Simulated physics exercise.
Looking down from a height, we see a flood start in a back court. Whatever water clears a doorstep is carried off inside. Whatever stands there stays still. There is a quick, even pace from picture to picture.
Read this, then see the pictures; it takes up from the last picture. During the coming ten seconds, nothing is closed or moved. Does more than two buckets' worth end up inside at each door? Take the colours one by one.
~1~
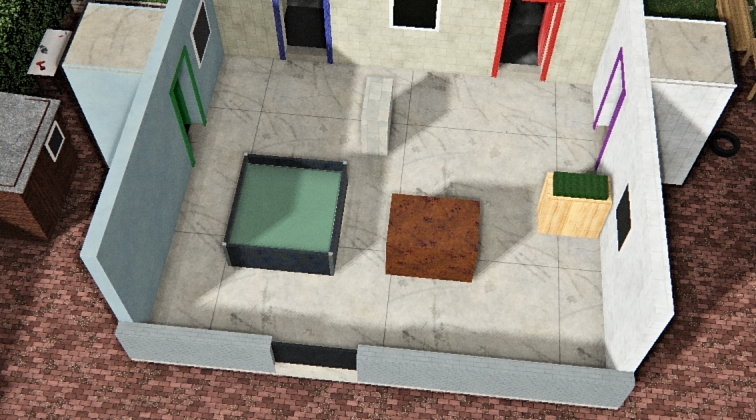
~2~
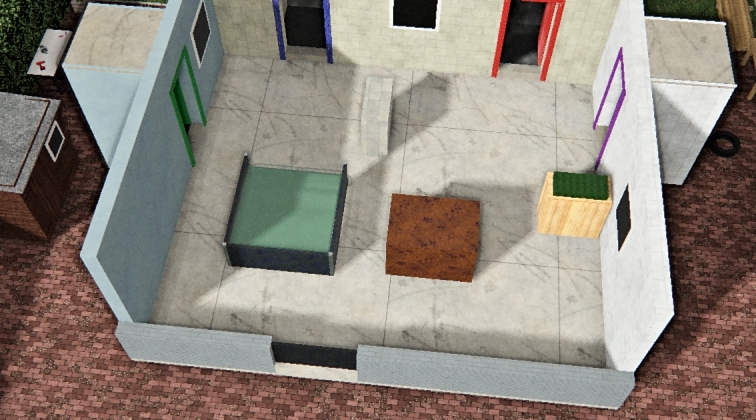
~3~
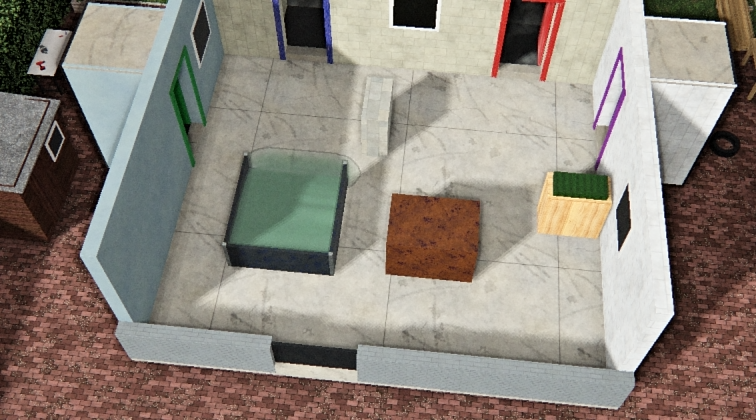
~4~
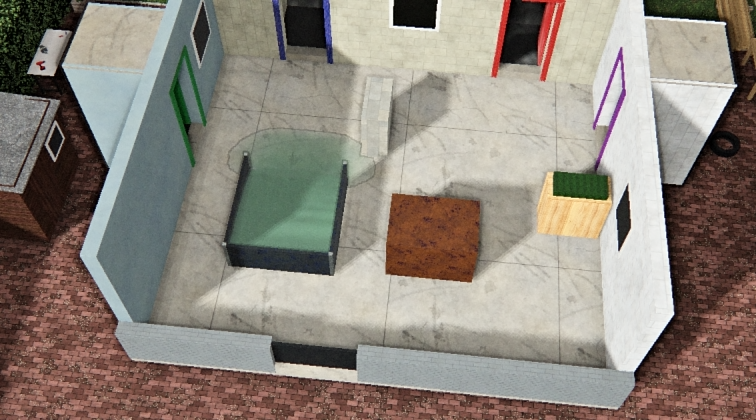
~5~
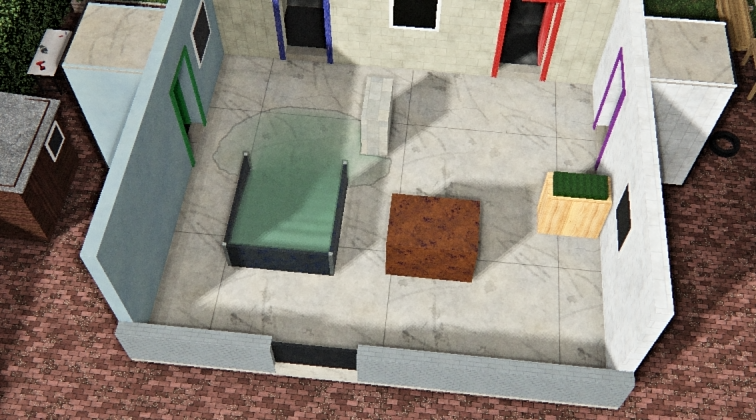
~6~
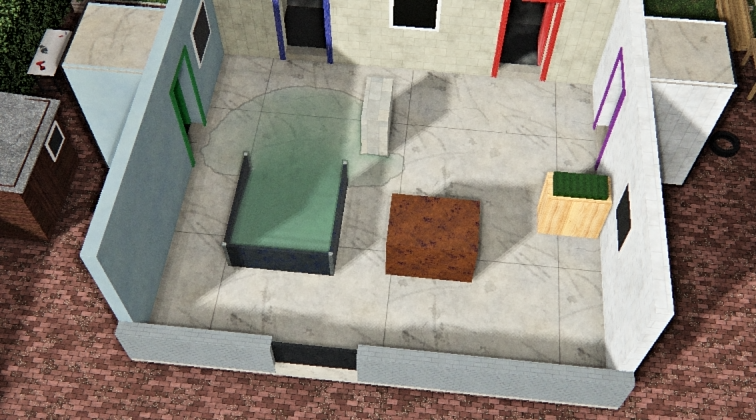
My prediction: The purple door respects the limit for sure; the blue door breaks the limit for sure; the red door respects the limit for sure; the green door respects the limit for sure.
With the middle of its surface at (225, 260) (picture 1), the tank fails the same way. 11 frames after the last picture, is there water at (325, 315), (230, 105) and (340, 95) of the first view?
In the order asked: Not reached, reached by the flood, reached by the flood.
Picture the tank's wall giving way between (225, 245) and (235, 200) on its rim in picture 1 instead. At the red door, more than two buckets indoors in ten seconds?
Well, the red door comes up short here.
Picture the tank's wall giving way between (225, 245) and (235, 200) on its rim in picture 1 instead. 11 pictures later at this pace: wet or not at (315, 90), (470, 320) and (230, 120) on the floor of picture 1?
Result, in sequence: Spared by the spill, spared by the spill, sodden.
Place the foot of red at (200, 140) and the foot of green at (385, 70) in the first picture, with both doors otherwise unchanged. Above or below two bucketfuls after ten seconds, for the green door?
I'd say green door overflows.
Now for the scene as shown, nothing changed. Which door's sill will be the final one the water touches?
The purple one.
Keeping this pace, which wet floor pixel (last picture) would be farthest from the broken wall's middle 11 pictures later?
Somewhere near (485, 77).
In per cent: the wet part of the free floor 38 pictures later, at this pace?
Close to 65 %.
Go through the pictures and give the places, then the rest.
The tank at (287, 205) is whole and still, in the first frame.
The front is at a hidden place, out from the gap on the tank's far side, in the second frame.
The front is at a hidden place, out from the gap on the tank's far side, in the third frame.
The front is at (242, 144), out from the gap on the tank's far side, in the fourth frame.
The front is at (274, 112), out from the gap on the tank's far side, in the fifth frame.
Water pours out on the tank's far side and has run to (302, 89), in the sixth frame.
A moment on, water covers 25 % of the floor; the purple door not reached, the blue door under two buckets in, the red door not reached, the green door wet at the sill, nothing in.
Next, water covers 30 % of the floor; the purple door not reached, the blue door over two buckets in, the red door not reached, the green door wet at the sill, nothing in.
Then, water covers 40 % of the floor; the purple door not reached, the blue door far over two buckets in, the red door wet at the sill, nothing in, the green door wet at the sill, nothing in.
Later, water covers 65 % of the floor; the purple door wet at the sill, nothing in, the blue door far over two buckets in, the red door wet at the sill, nothing in, the green door wet at the sill, nothing in.
In the end, water covers 90 % of the floor; the purple door wet at the sill, nothing in, the blue door far over two buckets in, the red door wet at the sill, nothing in, the green door wet at the sill, nothing in.
